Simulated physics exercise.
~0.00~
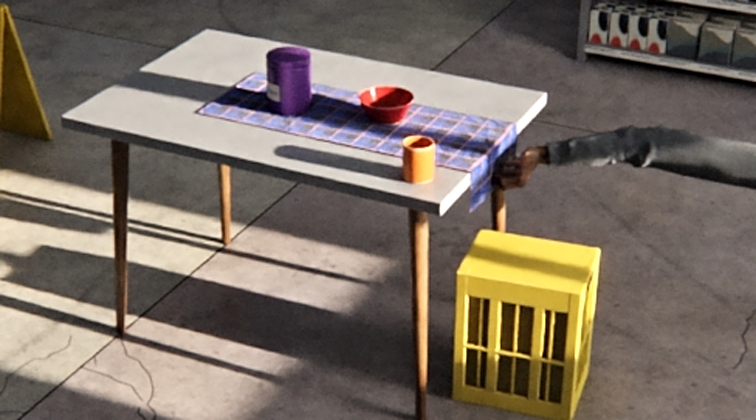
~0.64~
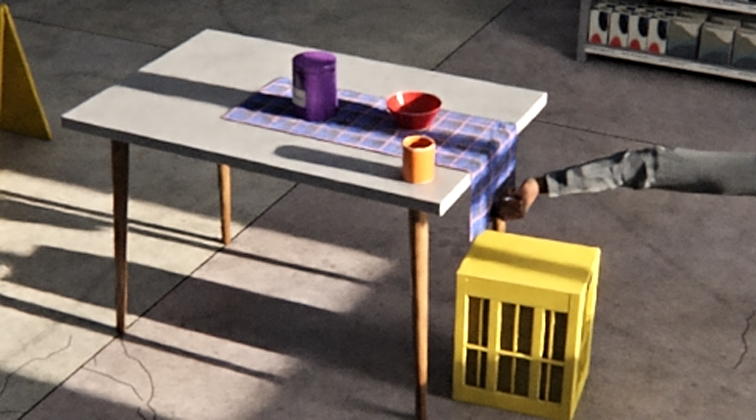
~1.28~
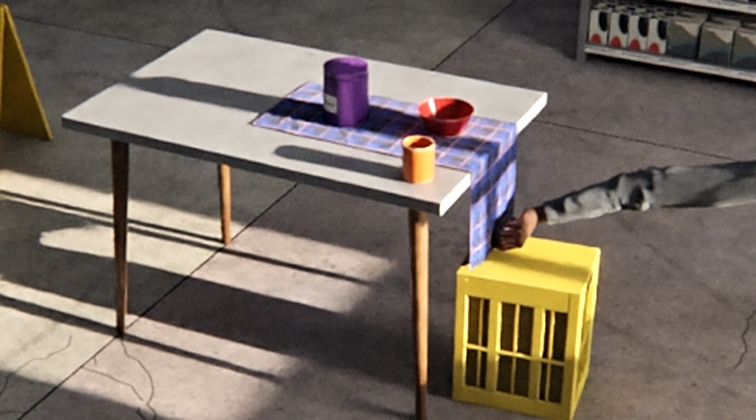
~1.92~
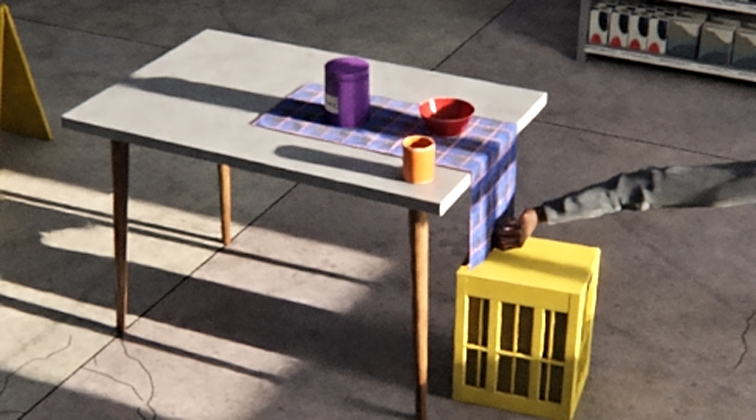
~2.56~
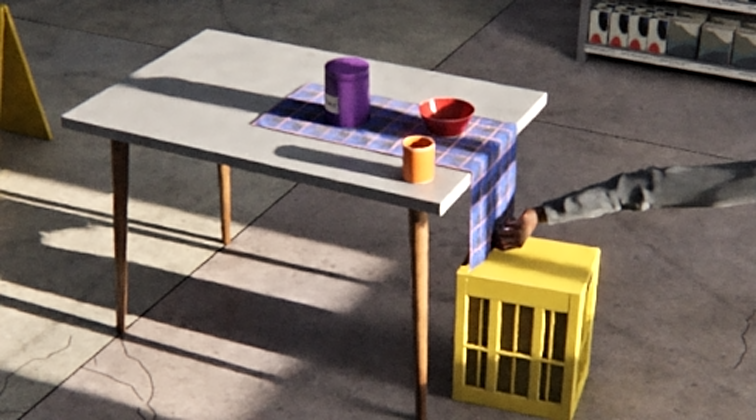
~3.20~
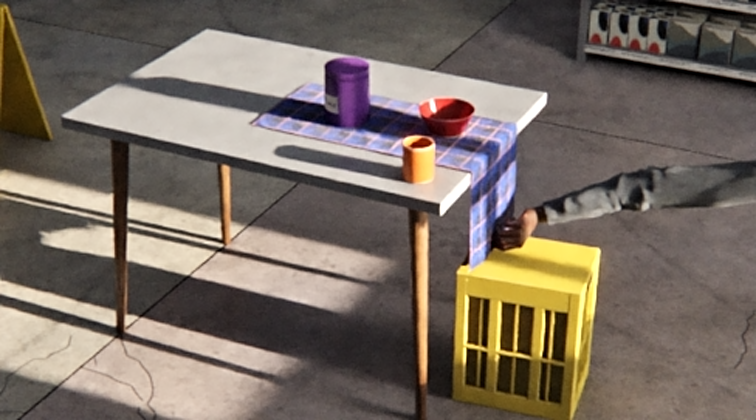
A hand at the right pulls a blue checked runner off the end of a pale table with wooden legs, seen from above on a sunlit, shadow-streaked concrete floor. A purple canister and a red bowl stand on the cloth, an orange mug sits near the table's front corner, and a yellow crate rests below. As the hand draws the cloth down, the canister and bowl ride along to the right, while the mug stays put. The hem reaches the crate and the pulling stops. Everything then stays still, with canister, bowl and mug all upright on the table.
